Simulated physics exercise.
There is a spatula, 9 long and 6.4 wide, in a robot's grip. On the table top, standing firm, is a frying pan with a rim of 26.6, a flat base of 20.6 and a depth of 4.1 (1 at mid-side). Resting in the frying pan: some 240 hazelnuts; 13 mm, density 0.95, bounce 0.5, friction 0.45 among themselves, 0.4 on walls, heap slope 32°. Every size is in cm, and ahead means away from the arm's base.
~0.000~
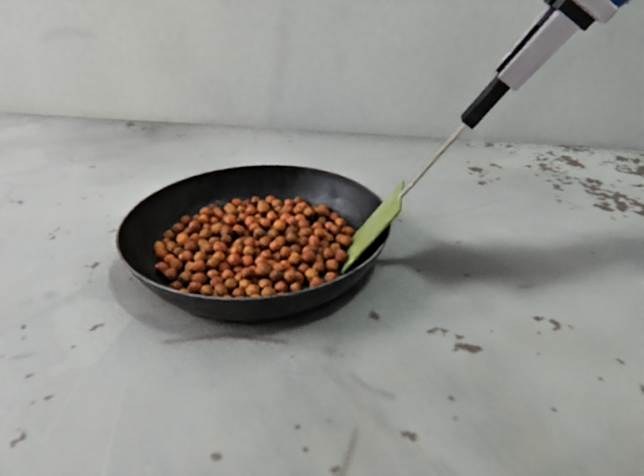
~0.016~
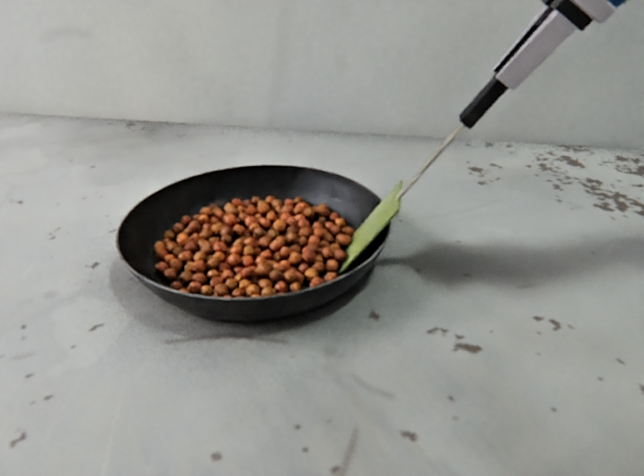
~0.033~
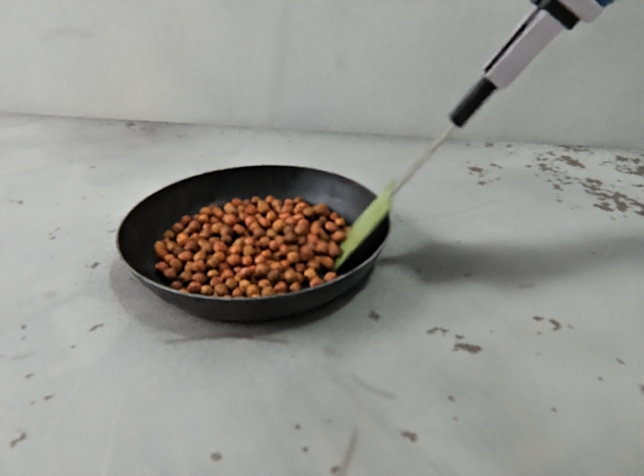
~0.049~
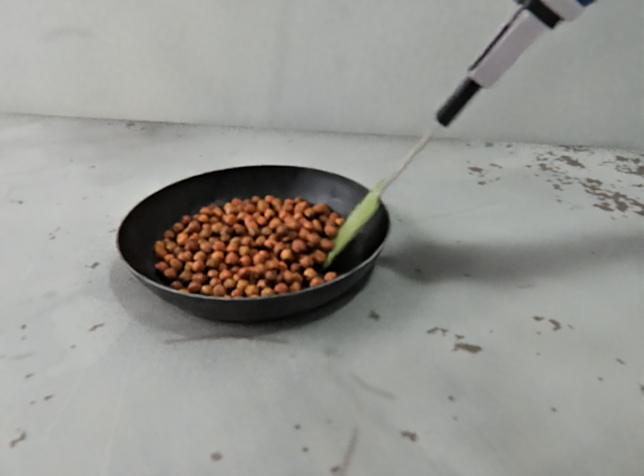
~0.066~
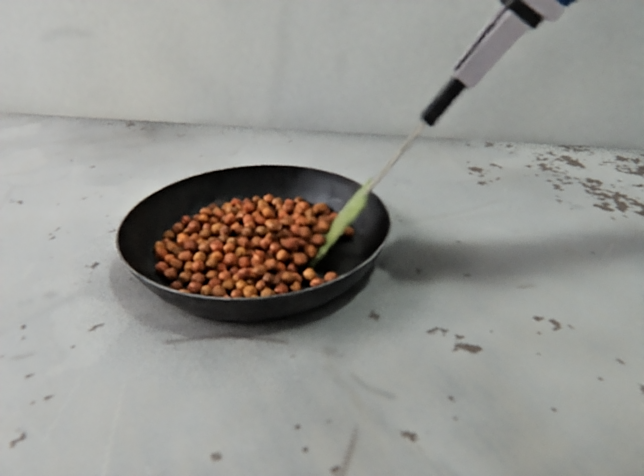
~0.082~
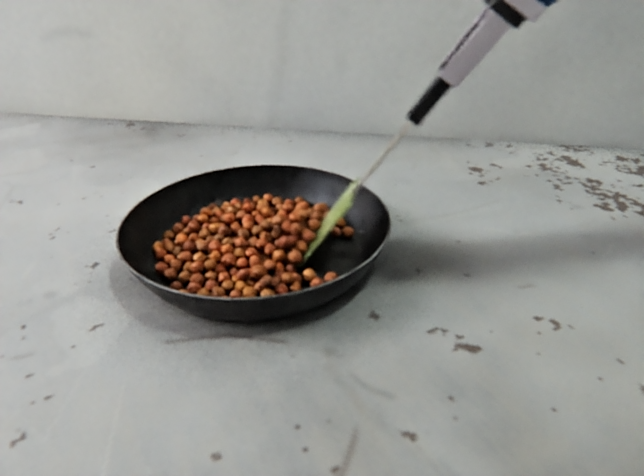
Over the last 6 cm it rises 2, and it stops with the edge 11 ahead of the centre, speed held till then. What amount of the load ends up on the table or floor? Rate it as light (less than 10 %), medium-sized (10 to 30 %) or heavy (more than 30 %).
Rated medium-sized.
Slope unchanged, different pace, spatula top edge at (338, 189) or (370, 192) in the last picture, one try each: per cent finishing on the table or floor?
20 % and 15 %.
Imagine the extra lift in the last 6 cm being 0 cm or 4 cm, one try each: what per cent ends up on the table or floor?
Roughly 20 per cent, then 20 per cent.
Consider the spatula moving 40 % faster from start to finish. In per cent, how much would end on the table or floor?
About 25 %.
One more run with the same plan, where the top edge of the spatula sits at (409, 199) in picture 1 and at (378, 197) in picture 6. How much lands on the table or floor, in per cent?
It comes to something like 15 %, give or take.
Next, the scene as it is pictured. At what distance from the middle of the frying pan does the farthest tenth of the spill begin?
Distance from centre: Approx. 40 cm.
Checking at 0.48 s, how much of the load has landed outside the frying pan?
20 %.
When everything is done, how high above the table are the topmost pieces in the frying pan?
Peak at rest, approximately 3.5 centimetres.
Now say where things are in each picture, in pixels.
The first picture shows spatula top edge at (402, 194), sloping 56°; upper third of the load around (262, 237), from x 160 to 350, top at y 200; 243 in the frying pan.
The second picture shows spatula top edge at (401, 194), sloping 56°; upper third of the load around (262, 237), from x 160 to 350, top at y 200.
The third picture shows spatula top edge at (392, 194), sloping 56°; upper third of the load around (265, 240), from x 160 to 350, top at y 200.
The fourth picture shows spatula top edge at (380, 193), sloping 56°; upper third of the load around (264, 235), from x 160 to 350, top at y 200.
The fifth picture shows spatula top edge at (367, 192), sloping 56°; upper third of the load around (262, 234), from x 160 to 350, top at y 200.
The sixth picture shows spatula top edge at (355, 191), sloping 56°; upper third of the load around (263, 234), from x 160 to 350, top at y 200; 243 in the frying pan.
After 0.16 s, sloping 56°, highest piece 5 above the table; 243 in the frying pan.
After 0.24 s, sloping 56°, highest piece 5 above the table; 243 in the frying pan.
After 0.48 s, sloping 56°, highest piece 6 above the table; 196 in the frying pan, 44 on the table or floor, 3 on the blade or in flight.
After 1.53 s, sloping 56°, highest piece 4 above the table; 196 in the frying pan, 47 on the table or floor.
At rest, 196 in the frying pan, 47 on the table or floor. That is 19 % on the table or floor.
